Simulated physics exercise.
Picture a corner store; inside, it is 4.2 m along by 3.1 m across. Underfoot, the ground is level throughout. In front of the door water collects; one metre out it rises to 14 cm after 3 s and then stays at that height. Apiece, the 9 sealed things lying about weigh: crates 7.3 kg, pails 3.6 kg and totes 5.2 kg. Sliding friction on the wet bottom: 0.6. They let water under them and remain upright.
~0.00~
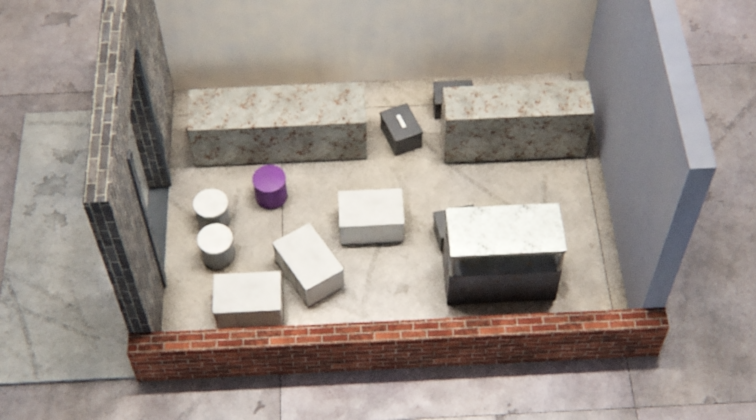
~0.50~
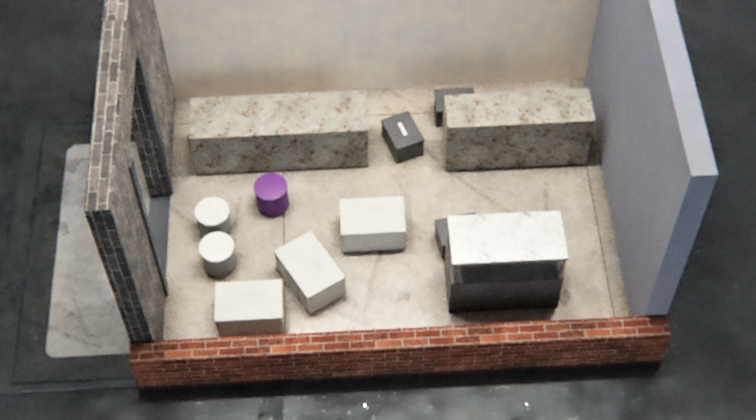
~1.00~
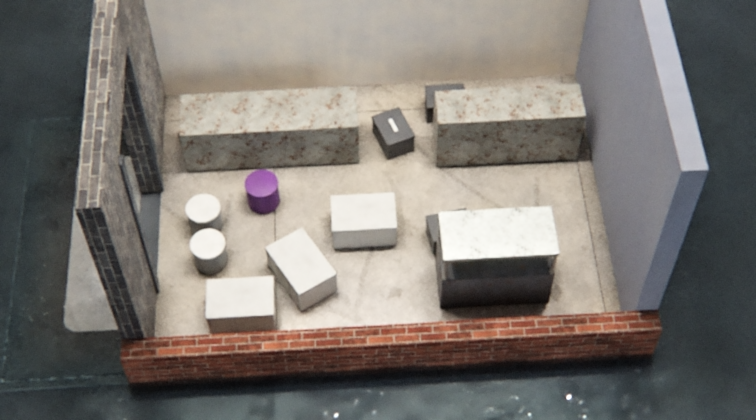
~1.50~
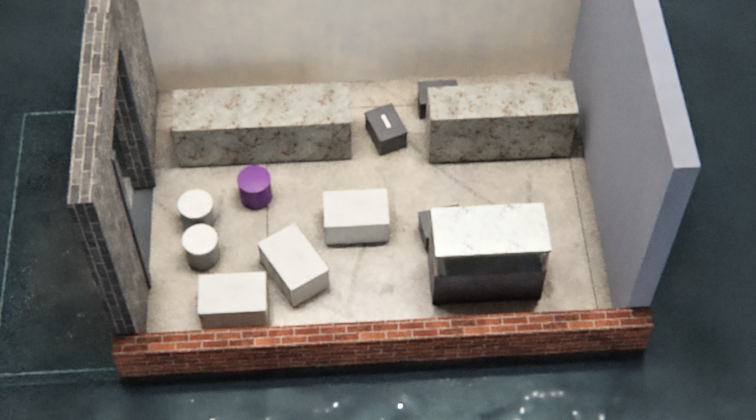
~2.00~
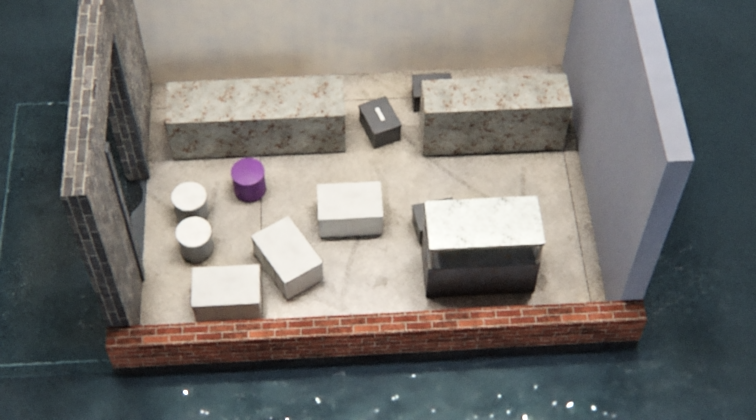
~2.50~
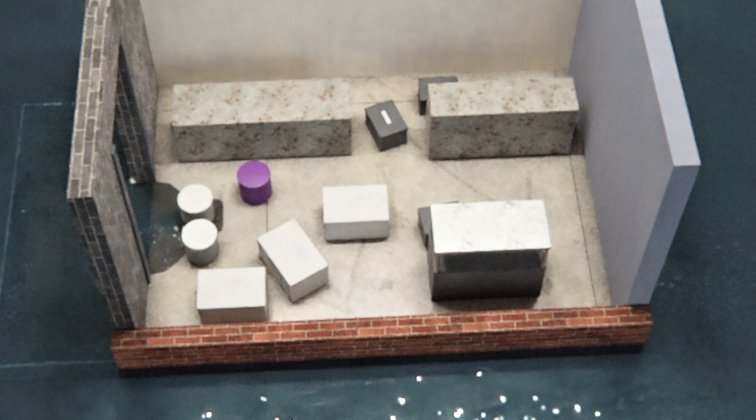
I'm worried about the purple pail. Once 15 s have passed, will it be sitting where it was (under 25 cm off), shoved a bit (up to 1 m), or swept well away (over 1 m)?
It will be swept well away.
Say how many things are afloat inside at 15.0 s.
9 of them.
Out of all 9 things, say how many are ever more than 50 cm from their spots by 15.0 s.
9.
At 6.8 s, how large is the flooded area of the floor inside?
Roughly 9.0 m2 of it is wet.
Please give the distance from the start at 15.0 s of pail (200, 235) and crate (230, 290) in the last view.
First 60 cm, then 150 cm.
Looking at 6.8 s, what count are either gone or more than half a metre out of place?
That would be 5.
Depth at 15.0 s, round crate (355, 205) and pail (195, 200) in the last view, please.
Depths: Near 10 cm, then near 10 cm.
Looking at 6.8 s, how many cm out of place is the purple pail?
Roughly 250 cm.
After 3.5 s the purple pail is near (257, 173), 0.0 m from its start, aground; 0 afloat.
After 6.8 s the purple pail is near (518, 168), 2.5 m from its start, aground; 5 afloat.
After 11.0 s the purple pail is near (584, 193), 3.1 m from its start, afloat; 7 afloat.
After 15.0 s the purple pail is near (597, 263), 3.3 m from its start, afloat; 9 afloat.
